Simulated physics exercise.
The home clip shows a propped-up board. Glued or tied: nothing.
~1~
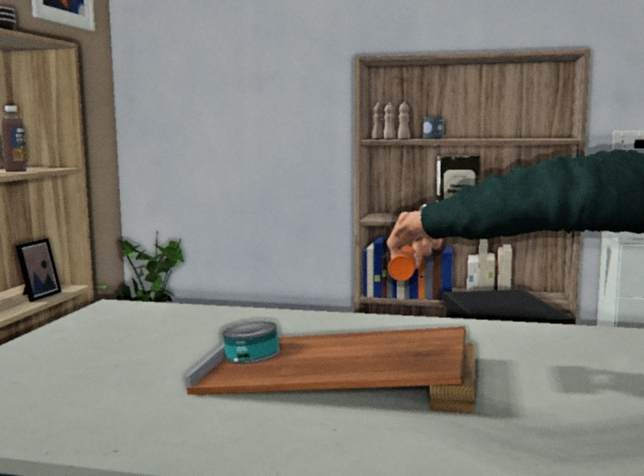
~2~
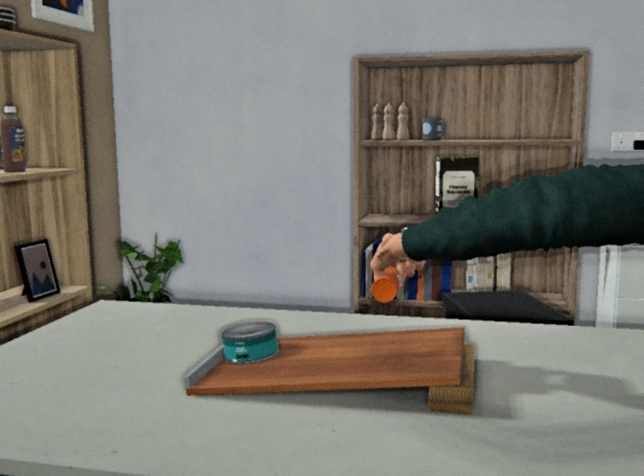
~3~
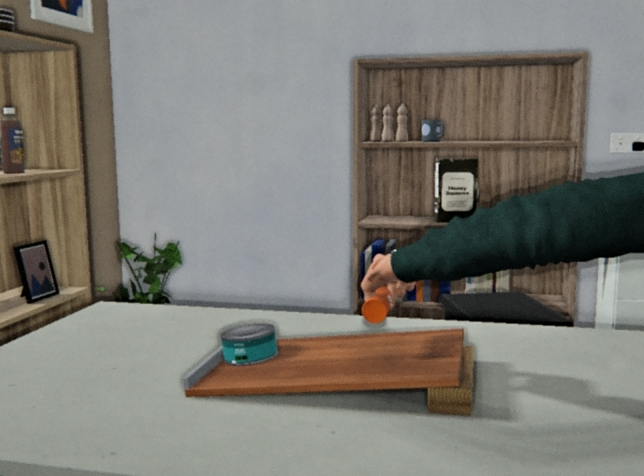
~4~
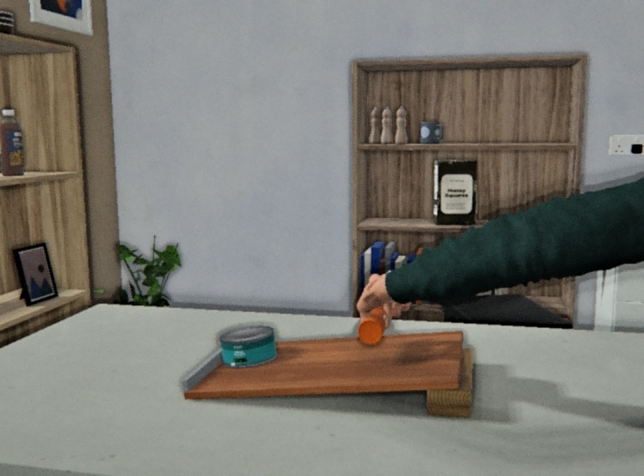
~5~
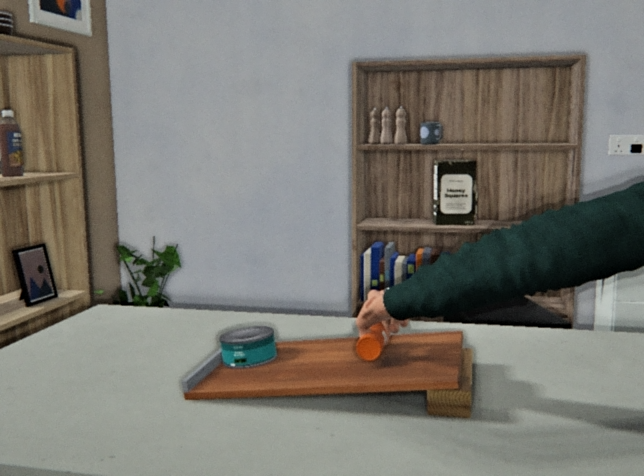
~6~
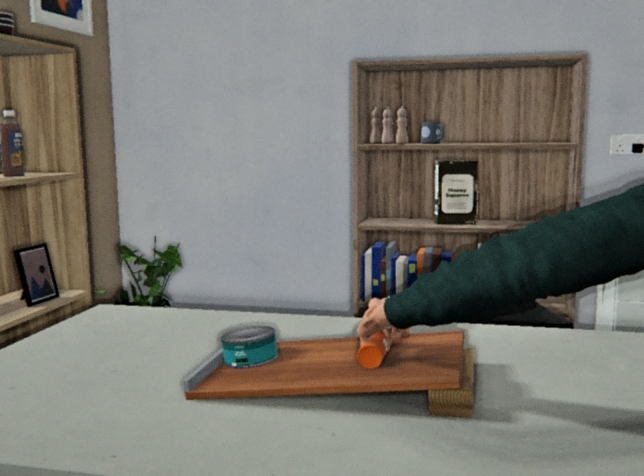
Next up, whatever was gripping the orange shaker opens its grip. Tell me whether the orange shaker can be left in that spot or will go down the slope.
It will be on the move.
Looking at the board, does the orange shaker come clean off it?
Orange shaker - still on top.
Then, 0.50 s later than the last frame, orange shaker moved about its own width near (351, 347).
Then, 0.70 s later than the last frame, orange shaker moved well along near (321, 349).
Then, 0.80 s later than the last frame, orange shaker moved well along near (302, 350).
Then, 1.30 s later than the last frame, orange shaker moved well along near (278, 352).
When it is over, moved from the start, orange shaker; turquoise tub as before. End places, in pixels of the last picture, orange shaker near (278, 352). The orange shaker goes downhill.
